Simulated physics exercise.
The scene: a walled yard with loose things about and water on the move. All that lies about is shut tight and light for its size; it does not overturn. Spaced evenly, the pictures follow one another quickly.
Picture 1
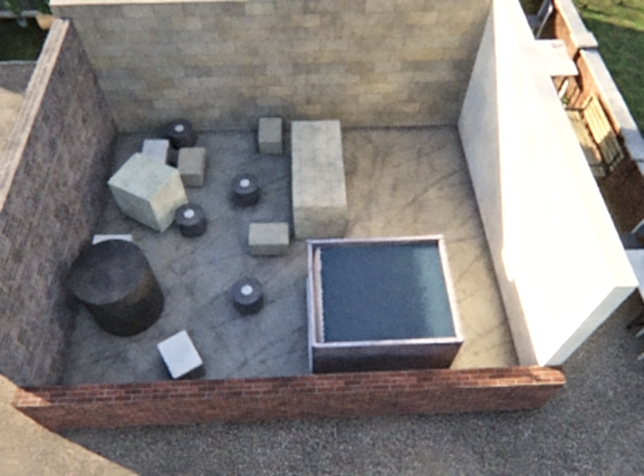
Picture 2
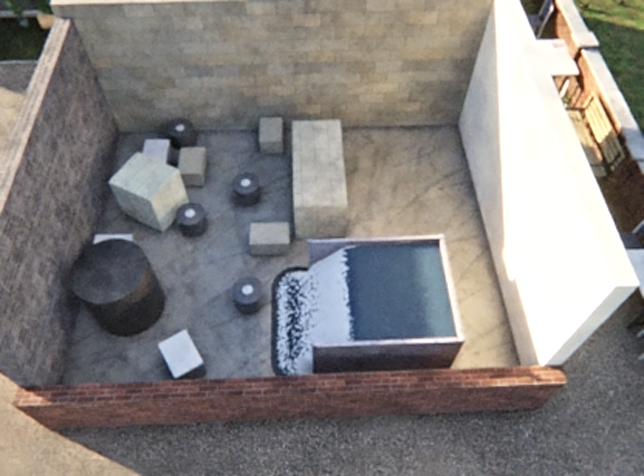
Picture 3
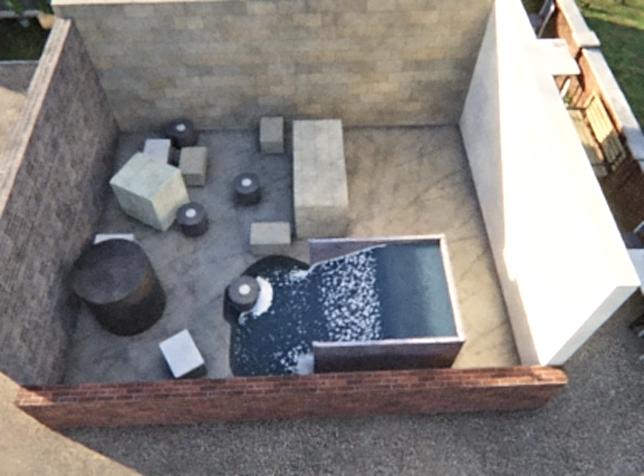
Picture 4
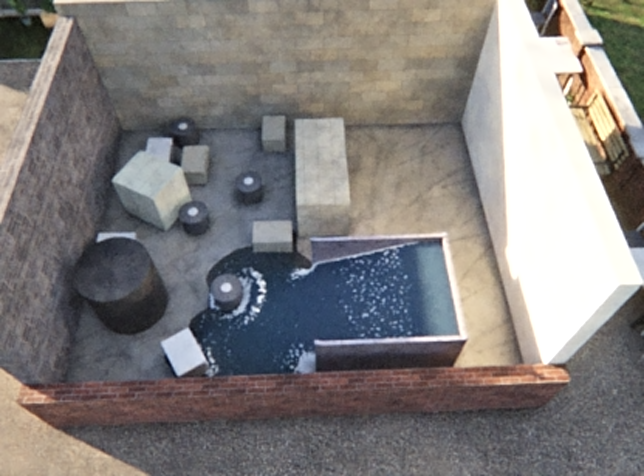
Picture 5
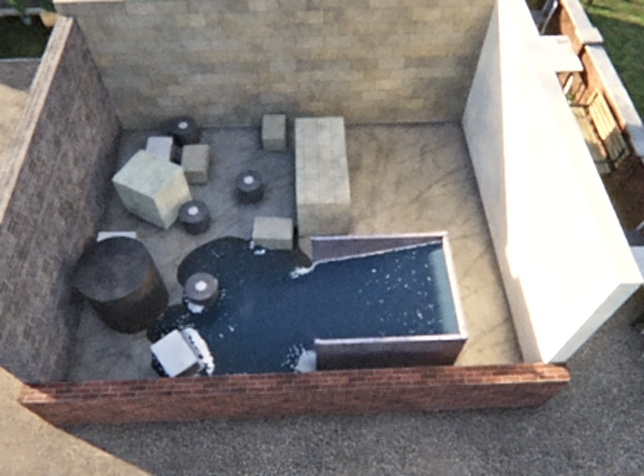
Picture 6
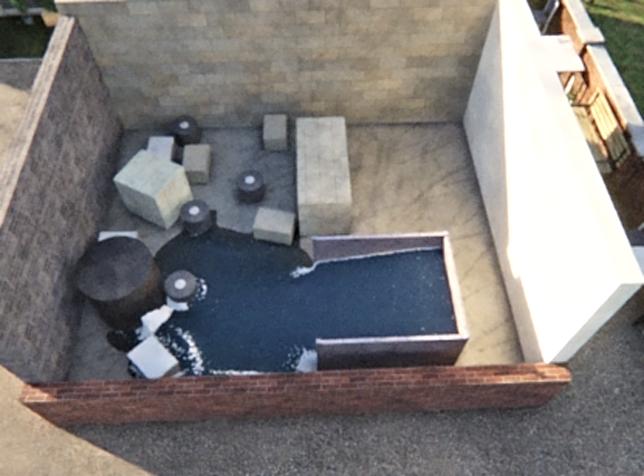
Dark blue water pours from the open left side of a rectangular tank in a brick-walled yard, seen from high above. Pale blocks and small dark round tubs stand to the left, near a large dark cylinder, with a white panel at right. The foaming water spreads leftward across the floor, pushing the nearest small tub left, then shifting a white block at the lower left.
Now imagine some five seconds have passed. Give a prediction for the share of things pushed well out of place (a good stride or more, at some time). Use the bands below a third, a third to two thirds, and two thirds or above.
It falls two thirds or above.
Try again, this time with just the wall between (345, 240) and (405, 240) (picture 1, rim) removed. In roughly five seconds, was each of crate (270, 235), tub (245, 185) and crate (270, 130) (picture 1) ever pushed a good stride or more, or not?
Travels that far, falls short, travels that far.
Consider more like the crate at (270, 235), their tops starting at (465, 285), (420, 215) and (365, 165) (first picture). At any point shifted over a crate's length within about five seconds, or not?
Copy by copy, in order: Largely stays, largely stays, largely stays.
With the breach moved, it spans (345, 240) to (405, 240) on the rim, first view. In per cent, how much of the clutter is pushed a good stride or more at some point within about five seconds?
It comes to some 40 per cent.
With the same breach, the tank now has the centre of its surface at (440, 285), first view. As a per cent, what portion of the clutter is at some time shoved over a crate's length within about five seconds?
Roughly 80 %.
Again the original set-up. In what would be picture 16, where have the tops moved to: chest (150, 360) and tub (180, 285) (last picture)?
I'd guess close to (76, 316) and close to (108, 201).
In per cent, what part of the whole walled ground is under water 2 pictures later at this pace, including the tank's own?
That works out to about 35 in a hundred.
A moment on, 2 of 10 are well off their spots; 0 afloat.
Next, 4 of 10 are well off their spots; 3 afloat.
Later, 5 of 10 are well off their spots; 5 afloat.
In the end, 9 of 10 are well off their spots, and 9 have been at some point; 7 afloat.
